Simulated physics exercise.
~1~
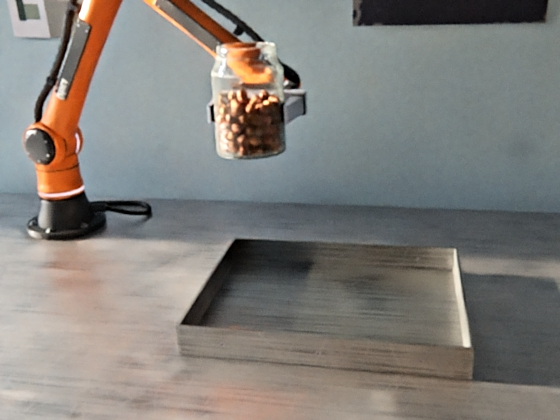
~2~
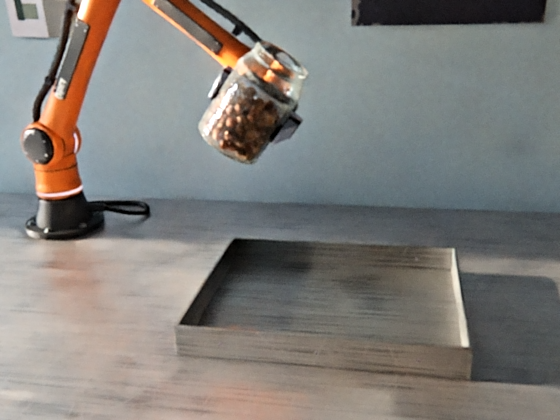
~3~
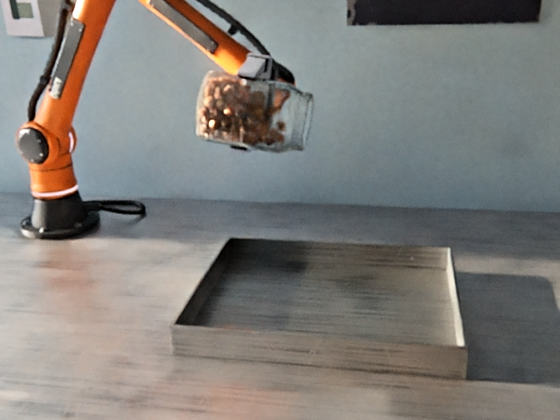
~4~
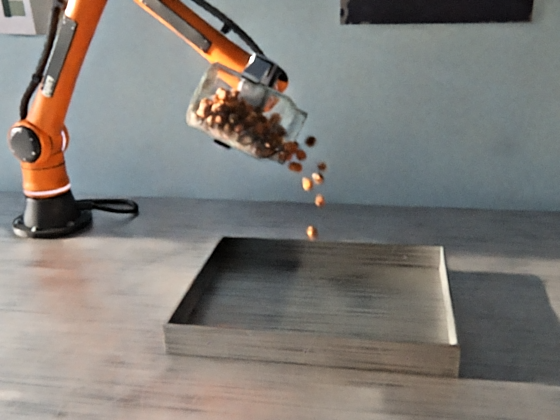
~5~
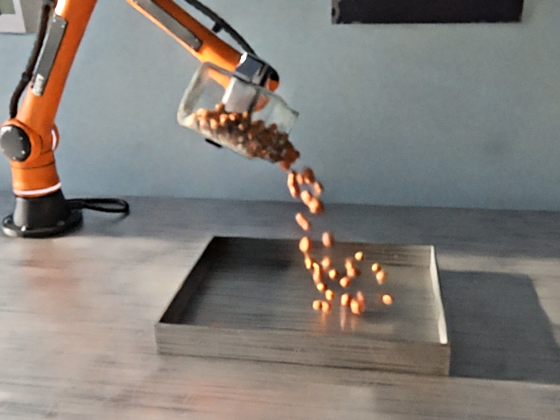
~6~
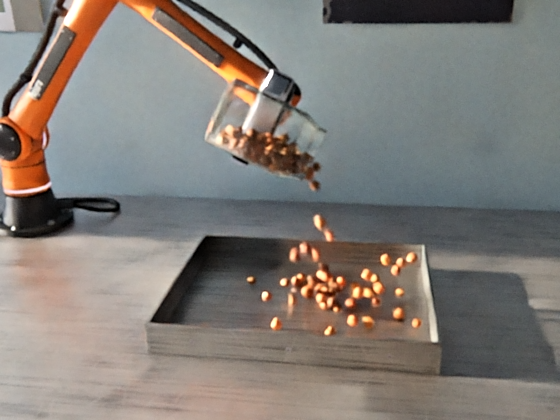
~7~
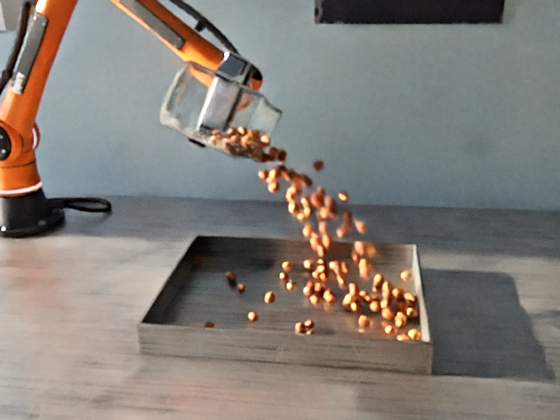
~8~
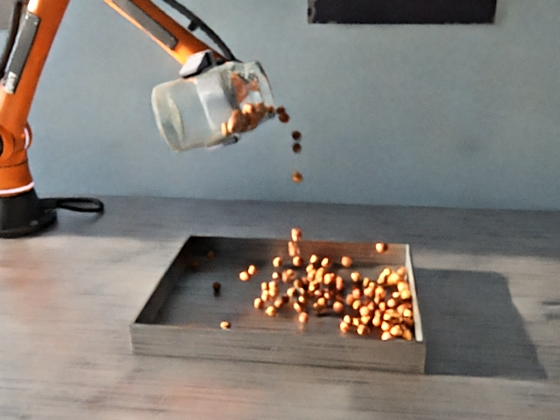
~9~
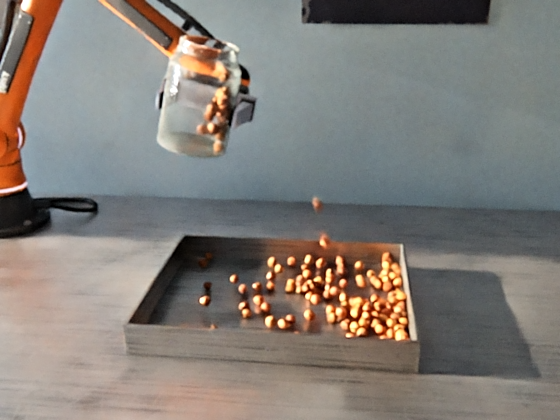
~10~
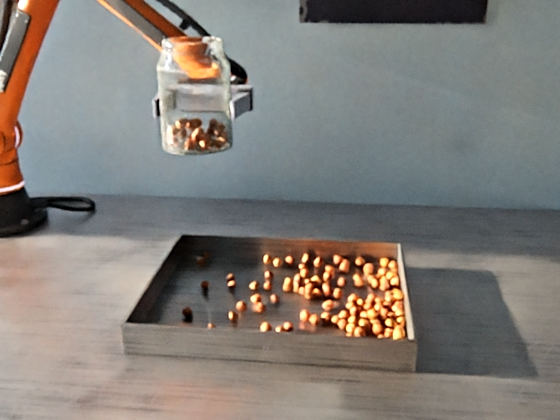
An orange robot arm holds a clear glass jar of hazelnuts upright above a shallow, empty metal tray on a table. It tips the jar over to the right until it lies on its side, and the nuts slide towards the mouth. A few drop out first, then a thicker stream tumbles into the tray, scattering and piling up towards its right side. As the flow thins to a trickle, the arm swings the jar back upright while the last nuts fall. In the end, most of the hazelnuts lie in the tray, and a small heap remains in the jar.
